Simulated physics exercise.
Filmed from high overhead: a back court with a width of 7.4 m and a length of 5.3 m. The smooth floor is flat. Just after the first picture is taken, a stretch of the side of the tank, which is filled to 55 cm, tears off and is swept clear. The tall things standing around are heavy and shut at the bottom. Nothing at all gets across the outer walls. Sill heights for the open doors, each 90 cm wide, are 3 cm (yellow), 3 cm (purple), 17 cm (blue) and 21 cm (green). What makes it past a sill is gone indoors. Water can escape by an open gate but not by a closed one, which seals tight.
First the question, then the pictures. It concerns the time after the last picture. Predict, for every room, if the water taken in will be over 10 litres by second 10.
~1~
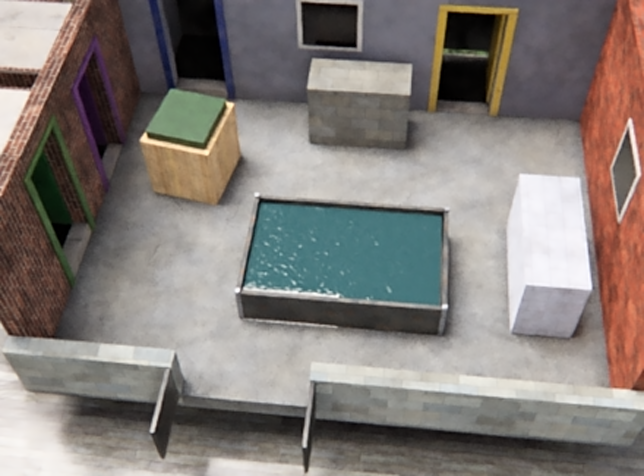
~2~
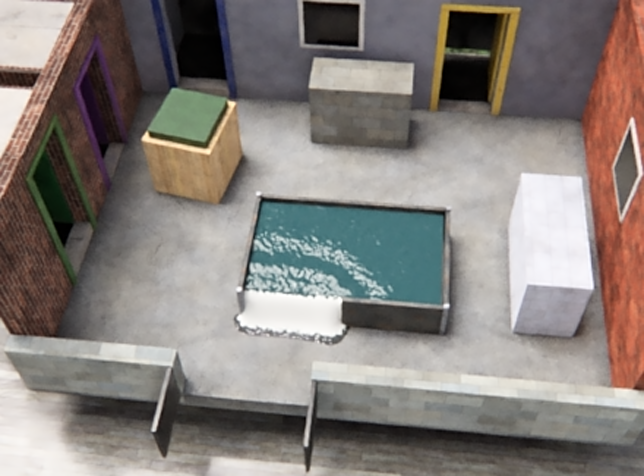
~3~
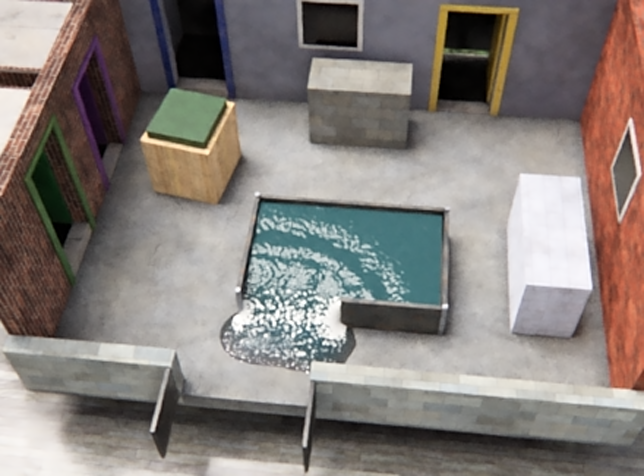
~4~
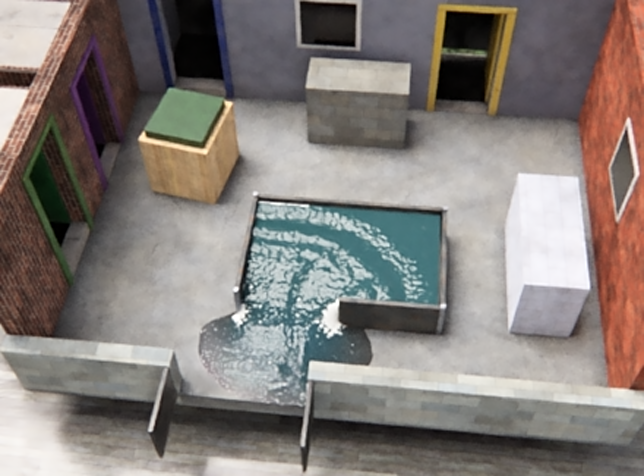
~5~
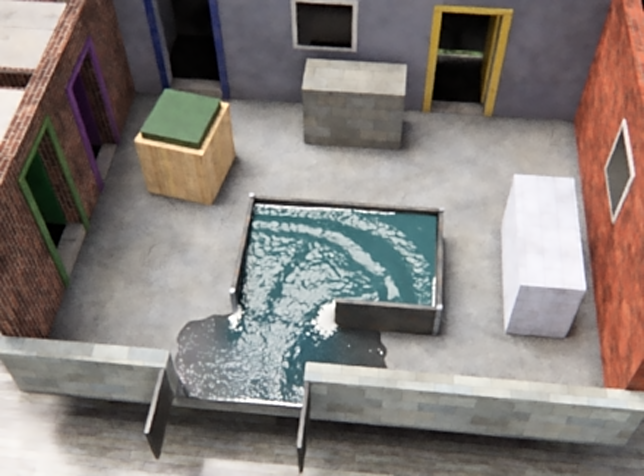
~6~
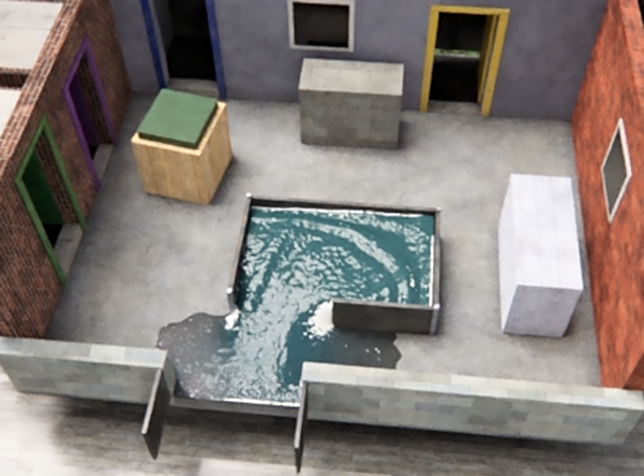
At the yellow door the amount will stay short of the limit; at the purple door the amount will stay short of the limit; at the blue door the amount will stay short of the limit; at the green door the amount will stay short of the limit.
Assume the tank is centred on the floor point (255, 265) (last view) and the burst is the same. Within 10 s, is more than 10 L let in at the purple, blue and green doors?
Purple: Too much; blue: Within limit; green: Within limit.
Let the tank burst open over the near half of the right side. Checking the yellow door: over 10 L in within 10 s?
In that case, yellow door: More than that.
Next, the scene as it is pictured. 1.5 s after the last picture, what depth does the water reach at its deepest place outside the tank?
Depth max: Approx. 24 cm.
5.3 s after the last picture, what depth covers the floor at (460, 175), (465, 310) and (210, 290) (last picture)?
About 0, 1 and 0 cm respectively.
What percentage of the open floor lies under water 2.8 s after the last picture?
Near 30 per cent is wet.
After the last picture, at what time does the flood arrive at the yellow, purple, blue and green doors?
Arrival: Yellow not within the 10 s, purple 3.6 s, blue 6.5 s, green 2.2 s.
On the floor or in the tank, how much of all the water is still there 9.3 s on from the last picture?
About 32 percent of the water remains.
Then, 0.7 s after the last picture water covers 10 % of the floor and is deepest (30 cm) near (262, 326); yellow door not reached, purple door not reached, blue door not reached, green door not reached.
Then, 1.5 s after the last picture water covers 20 % of the floor and is deepest (24 cm) near (262, 326); yellow door not reached, purple door not reached, blue door not reached, green door not reached.
Then, 2.8 s after the last picture water covers 30 % of the floor and is deepest (19 cm) near (307, 390); yellow door not reached, purple door not reached, blue door not reached, green door 3 cm at the sill, 0 L in.
Then, 5.3 s after the last picture water covers 40 % of the floor and is deepest (11 cm) near (262, 326); yellow door not reached, purple door 1 cm at the sill, 0 L in, blue door not reached, green door 2 cm at the sill, 0 L in.
Then, 9.3 s after the last picture water covers 50 % of the floor and is deepest (6 cm) near (275, 327); yellow door not reached, purple door 2 cm at the sill, 0 L in, blue door 2 cm at the sill, 0 L in, green door 1 cm at the sill, 0 L in.
